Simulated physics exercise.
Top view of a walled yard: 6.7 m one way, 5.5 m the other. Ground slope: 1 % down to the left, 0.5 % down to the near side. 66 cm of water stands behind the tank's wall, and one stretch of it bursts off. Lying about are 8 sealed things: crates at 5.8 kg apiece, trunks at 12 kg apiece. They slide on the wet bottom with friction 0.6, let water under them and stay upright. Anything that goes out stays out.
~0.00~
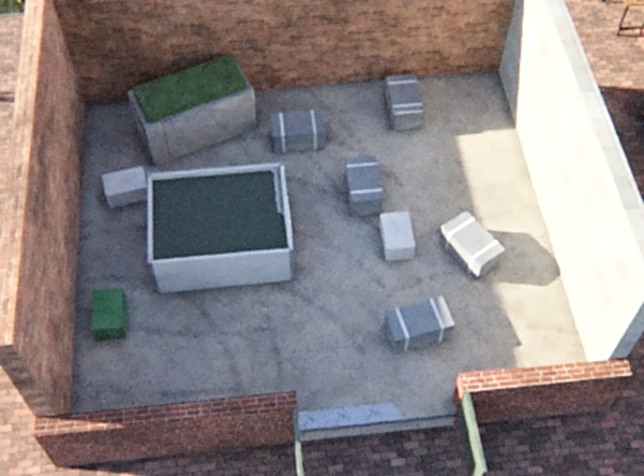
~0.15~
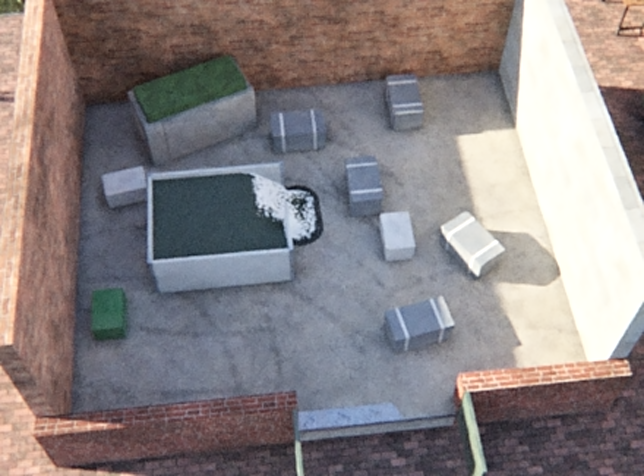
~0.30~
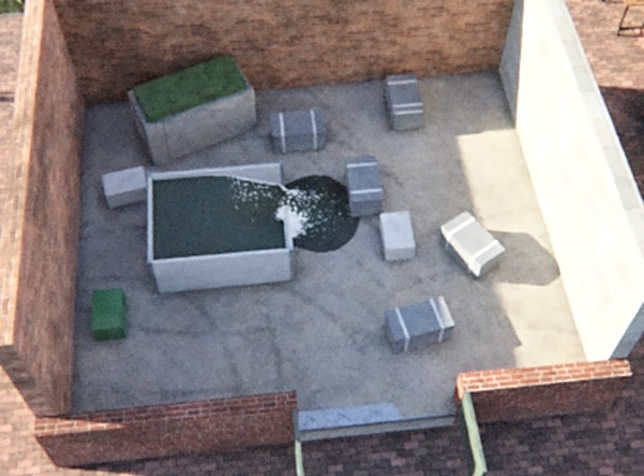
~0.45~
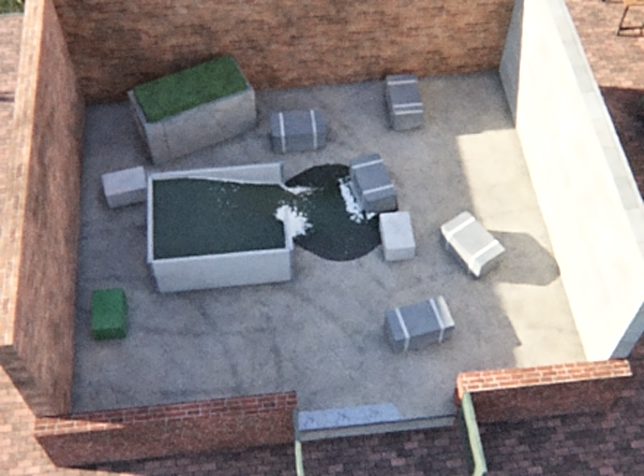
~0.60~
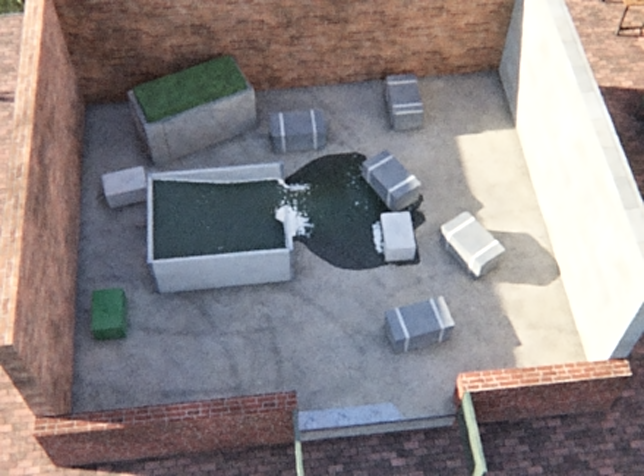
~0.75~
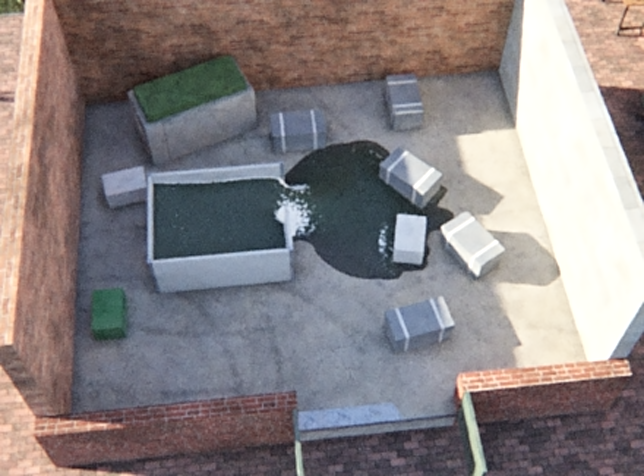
Walled yard from above, dark water bursting from the right side of a raised tank, spreading rightward and shifting two boxes.
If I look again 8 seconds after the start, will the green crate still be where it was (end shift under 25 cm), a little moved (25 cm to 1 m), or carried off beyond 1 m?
You'll find it still in place.
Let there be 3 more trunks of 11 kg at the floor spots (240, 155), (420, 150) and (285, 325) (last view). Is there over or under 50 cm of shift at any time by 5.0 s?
The first one ends up inside that, the second beyond that, the third inside that.
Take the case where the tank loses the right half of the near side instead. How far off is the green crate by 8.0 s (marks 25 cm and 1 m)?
Outcome for the green crate: Long-distance displacement.
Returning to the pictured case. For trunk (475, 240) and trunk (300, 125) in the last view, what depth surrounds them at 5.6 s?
Depths: Near 9 cm, then near 3 cm.
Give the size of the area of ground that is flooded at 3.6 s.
Some 21 m2.
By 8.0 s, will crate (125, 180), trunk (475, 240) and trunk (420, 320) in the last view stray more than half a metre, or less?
Item by item, they came out below the mark, above the mark and above the mark.
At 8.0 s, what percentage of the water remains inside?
96 %.
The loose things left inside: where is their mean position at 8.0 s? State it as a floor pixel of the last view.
Around (266, 246).
After 1.6 s the green crate is near (107, 308), 0.0 m from its start, aground; 0 of 8 are out; 1 afloat.
After 3.6 s the green crate is near (107, 308), 0.0 m from its start, aground; 0 of 8 are out; 4 afloat.
After 5.6 s the green crate is near (107, 308), 0.0 m from its start, aground; 0 of 8 are out; 3 afloat.
After 8.0 s the green crate is near (107, 308), 0.0 m from its start, aground; 0 of 8 are out; 4 afloat.
